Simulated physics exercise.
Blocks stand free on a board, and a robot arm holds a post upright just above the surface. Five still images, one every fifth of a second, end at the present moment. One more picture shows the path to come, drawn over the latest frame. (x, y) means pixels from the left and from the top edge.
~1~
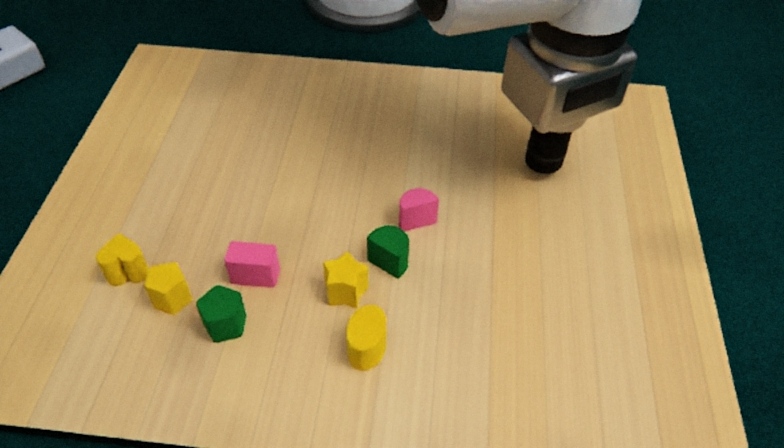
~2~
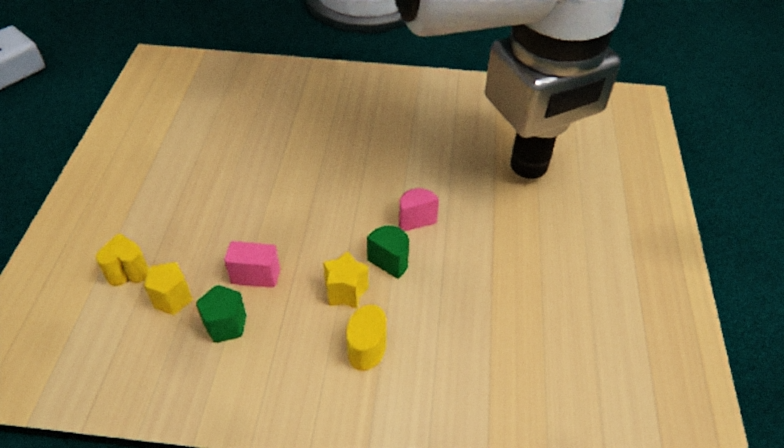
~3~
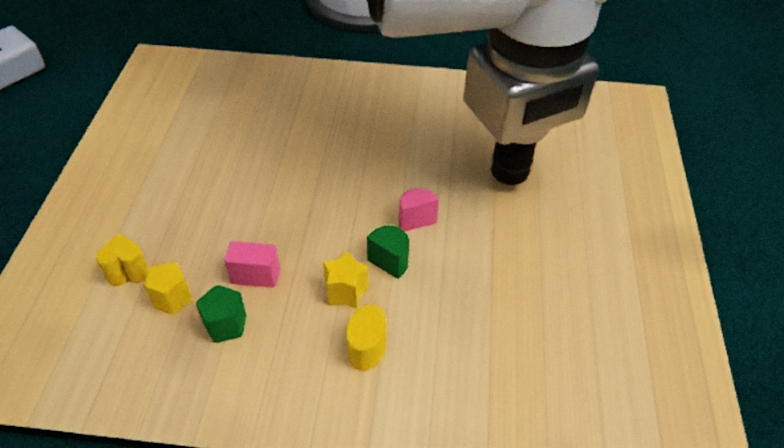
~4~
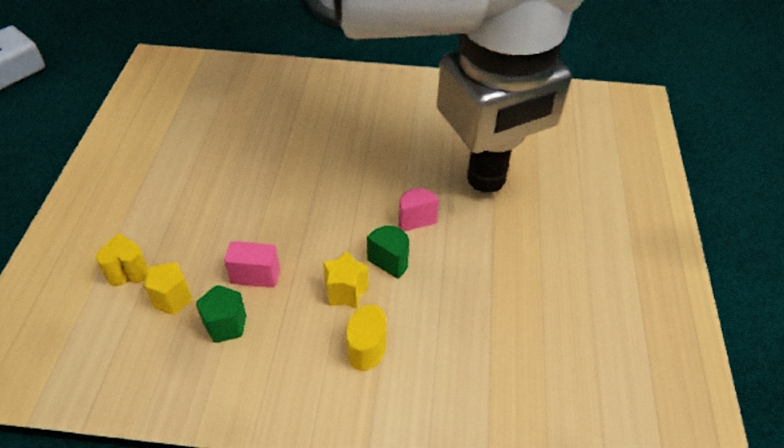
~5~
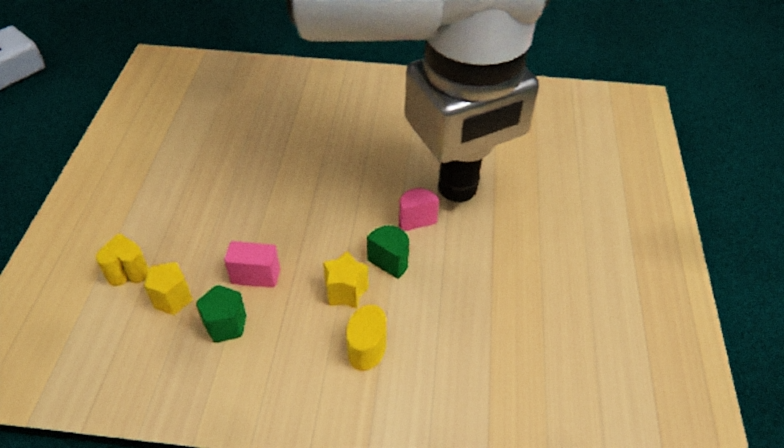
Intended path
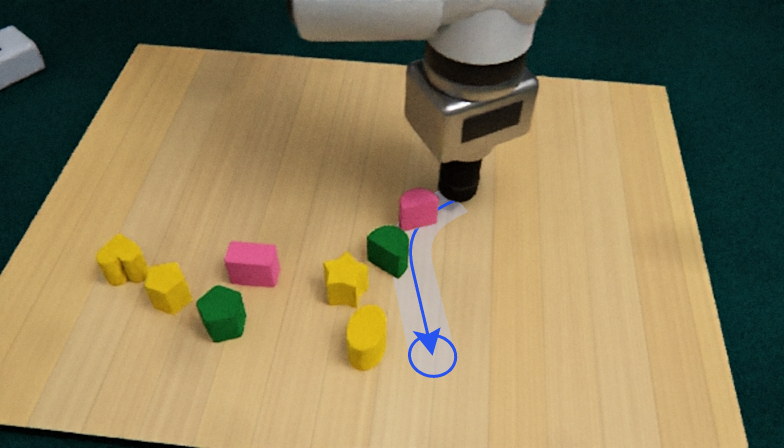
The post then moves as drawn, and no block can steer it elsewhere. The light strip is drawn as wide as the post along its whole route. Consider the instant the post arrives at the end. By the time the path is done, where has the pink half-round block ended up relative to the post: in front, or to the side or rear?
That block drops off.
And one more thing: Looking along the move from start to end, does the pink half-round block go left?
No, that is not how it ends up.
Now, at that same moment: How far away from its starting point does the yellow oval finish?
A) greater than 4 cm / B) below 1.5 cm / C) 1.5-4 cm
The answer is B.
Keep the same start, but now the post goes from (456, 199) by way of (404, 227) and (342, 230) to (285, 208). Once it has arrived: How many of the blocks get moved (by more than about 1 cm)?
Put simply, one block is moved more than 1 cm.
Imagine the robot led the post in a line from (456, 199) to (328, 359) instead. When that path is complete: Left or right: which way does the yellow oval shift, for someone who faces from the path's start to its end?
The answer is left.
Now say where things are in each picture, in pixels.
In the first picture, post tip at (544, 162); block tops, yellow star block at (344, 269); yellow oval at (367, 326); green half-round block at (391, 239); pink half-round block at (417, 198).
In the second picture, post at (529, 167); blocks unchanged.
In the third picture, post at (510, 172); blocks unchanged.
In the fourth picture, post at (486, 180); blocks unchanged.
In the fifth picture, post at (458, 189); yellow star block at (344, 269); yellow oval at (367, 326); green half-round block at (391, 239); pink half-round block at (417, 198).
Path on the board, from (456, 199) by way of (414, 235) and (418, 291) to (433, 355).
On the path given first. One third of the way, post at (414, 225); green half-round block at (387, 243); pink half-round block at (378, 216), turned 45° clockwise.
Two thirds of the way, post at (419, 282); yellow star block at (340, 271); green half-round block at (378, 268), turned 50° clockwise; pink half-round block at (374, 217), turned 50° clockwise.
At the end, post at (434, 346); yellow star block at (340, 271); yellow oval in place; green half-round block at (378, 268), turned 50° clockwise; pink half-round block at (374, 217), turned 50° clockwise.
